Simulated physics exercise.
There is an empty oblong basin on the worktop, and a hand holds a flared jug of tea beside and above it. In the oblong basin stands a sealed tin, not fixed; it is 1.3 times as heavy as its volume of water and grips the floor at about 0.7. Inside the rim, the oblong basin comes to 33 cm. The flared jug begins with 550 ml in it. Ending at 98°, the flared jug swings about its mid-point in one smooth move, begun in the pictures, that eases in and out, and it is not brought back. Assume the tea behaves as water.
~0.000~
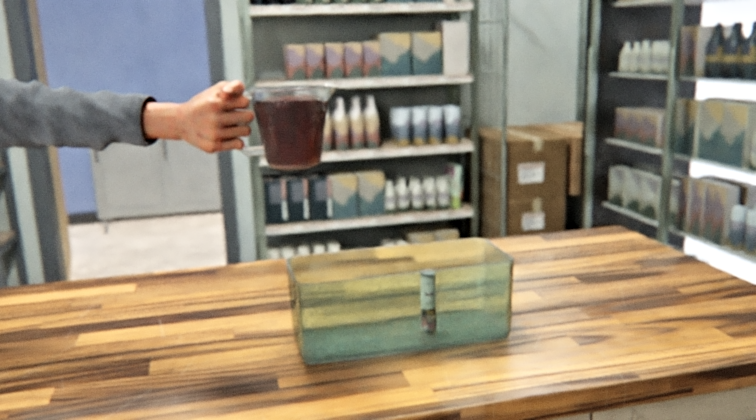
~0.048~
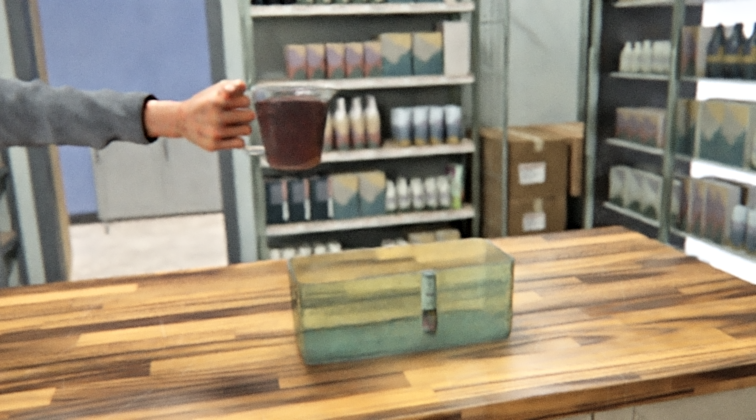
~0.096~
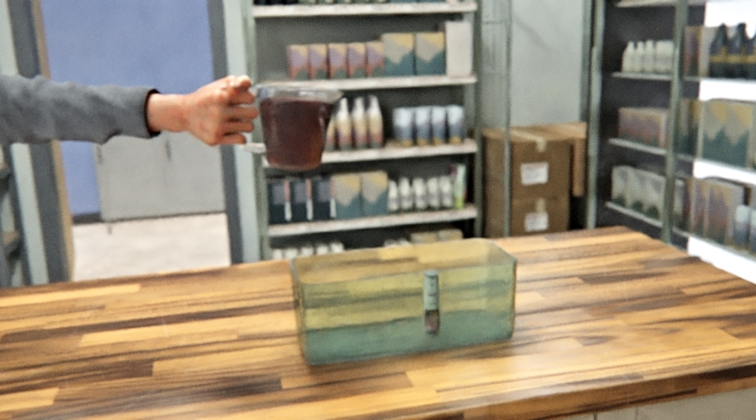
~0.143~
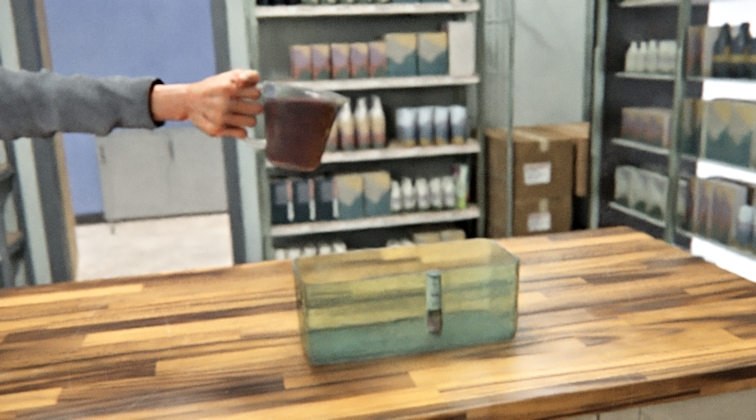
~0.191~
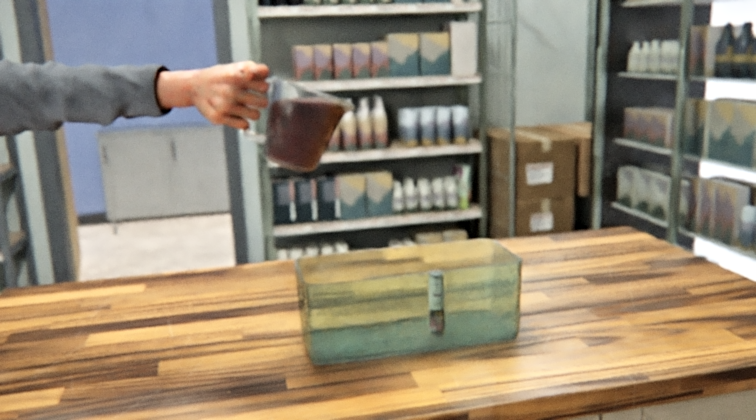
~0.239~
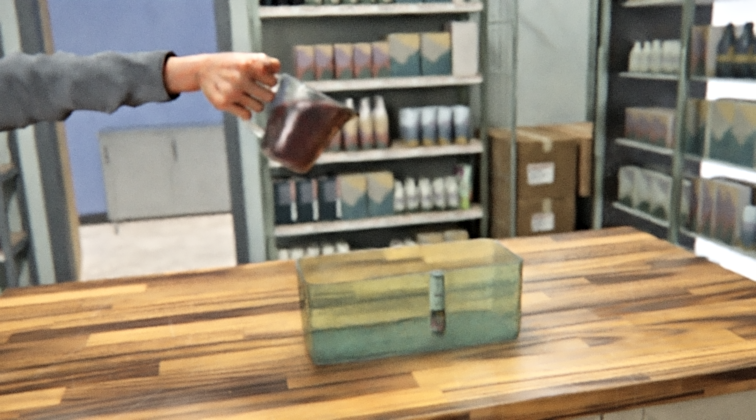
In a shop or stockroom lined with shelves, a hand held a glass jug of dark tea above a clear basin on a wooden worktop, then smoothly tilted it to the right.
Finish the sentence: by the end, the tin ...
By the end, the tin has toppled.
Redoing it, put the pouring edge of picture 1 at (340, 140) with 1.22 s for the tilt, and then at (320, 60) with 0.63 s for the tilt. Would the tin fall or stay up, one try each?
Run one: It does not tip. Run two: It does not tip.
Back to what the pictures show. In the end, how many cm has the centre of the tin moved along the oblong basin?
6.5 cm.
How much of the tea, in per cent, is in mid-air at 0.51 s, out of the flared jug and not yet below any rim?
I'd say close to 40 per cent.
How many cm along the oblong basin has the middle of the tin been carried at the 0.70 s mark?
The tin is about 1 cm from where it started.
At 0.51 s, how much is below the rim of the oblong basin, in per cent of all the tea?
Close to 10 in a hundred.
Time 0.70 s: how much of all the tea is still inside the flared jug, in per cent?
Around 12 in a hundred is still there.
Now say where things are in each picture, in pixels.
In the first frame, it leans 0°; its right rim is at (338, 87); the tea meets the walls at (254, 101) and (326, 97); the oblong basin's rim runs from (291, 272) to (499, 250); the tin's top is at (428, 275).
In the second frame, it leans 1°; its right rim is at (340, 88); the tea meets the walls at (256, 101) and (327, 98).
In the third frame, it leans 6°; its right rim is at (345, 92); the tea meets the walls at (260, 100) and (331, 100).
In the fourth frame, it leans 12°; its right rim is at (351, 98); the tea meets the walls at (266, 100) and (338, 102).
In the fifth frame, it leans 21°; its right rim is at (356, 106); the tea meets the walls at (271, 103) and (347, 104).
In the sixth frame, it leans 31°; its right rim is at (360, 117); the tea meets the walls at (272, 112) and (354, 110); 1 per cent is over the edge.
Then, 0.51 s in, the tilt is 89° and 51 per cent is still to pour; the tin stands where it began.
Then, 0.70 s in, the tilt is 98° and 11 per cent is still to pour; the tin leans 8°.
Then, 0.91 s in, the tilt is 98° and 1 per cent is still to pour; the tin leans 32°.
Then, 1.13 s in, the tilt is 98° and 0 per cent is still to pour; the tin lies on its side.
Finally, the tin lies on its side.
